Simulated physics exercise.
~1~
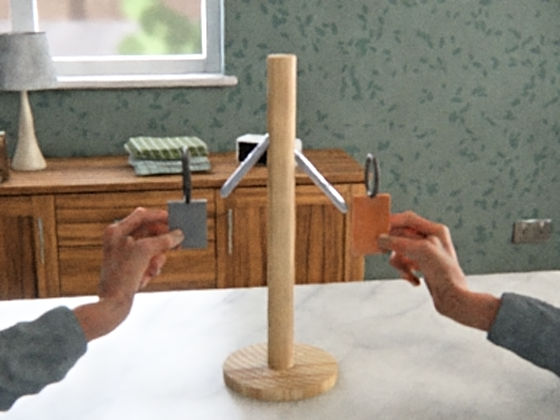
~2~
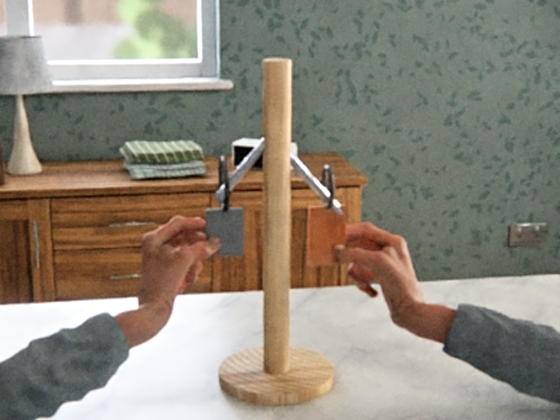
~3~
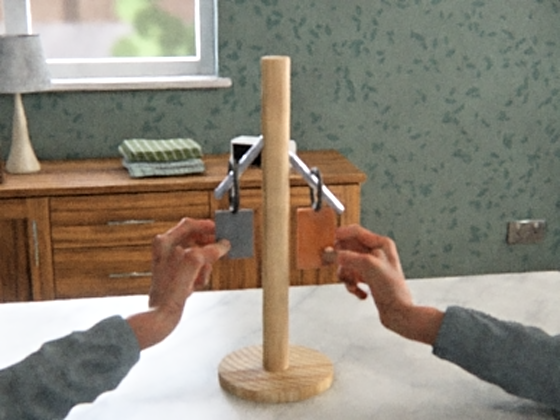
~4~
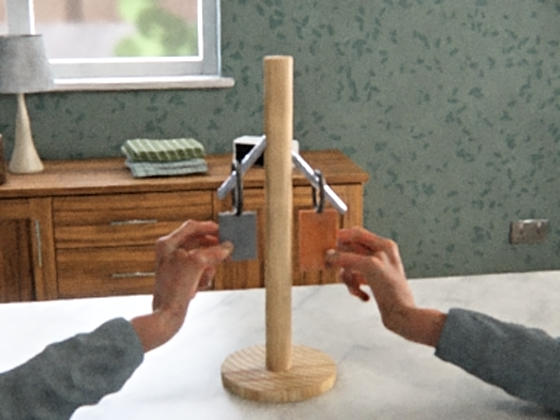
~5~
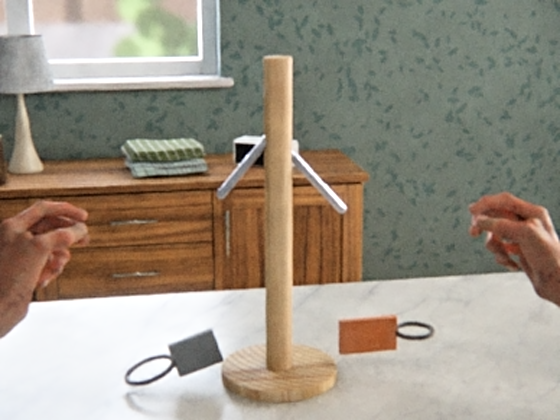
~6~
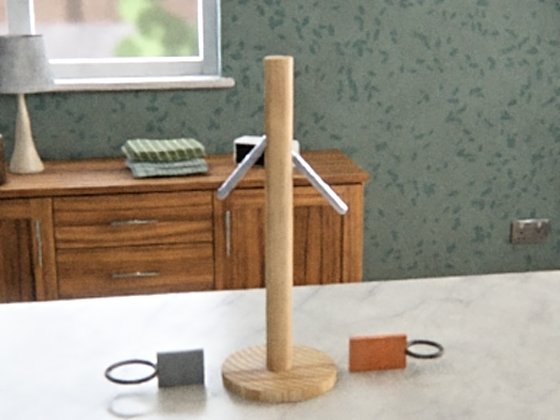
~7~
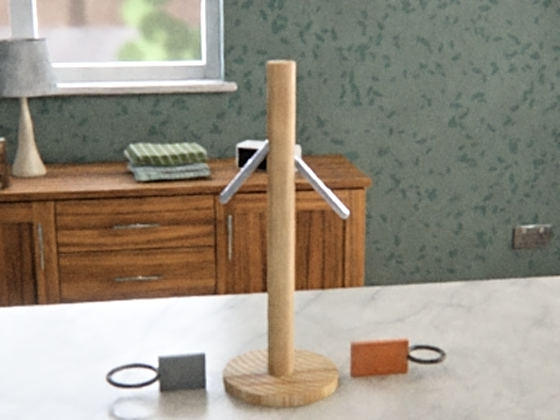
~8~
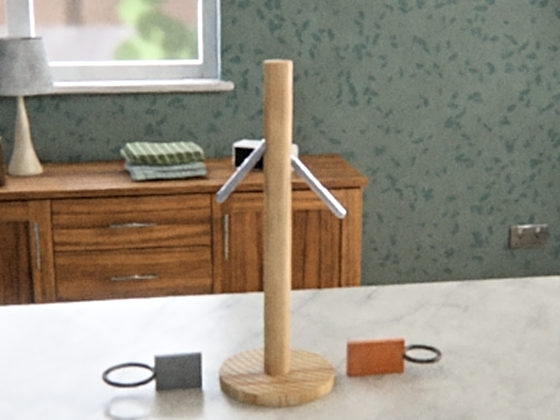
A grey tag and an orange tag, each with a dark ring, are held by two hands on either side of a wooden peg stand on a pale marble tabletop, seen from the front by a slightly swaying camera. Behind are a wooden sideboard, a lamp, folded cloths, a window and green patterned wall. The hands bring the tags inward to the two downward-sloping metal pegs, grey on the left and orange on the right. They let go and draw back, and both tags drop, turning sideways. They end lying on the table beside the base, the pegs empty.
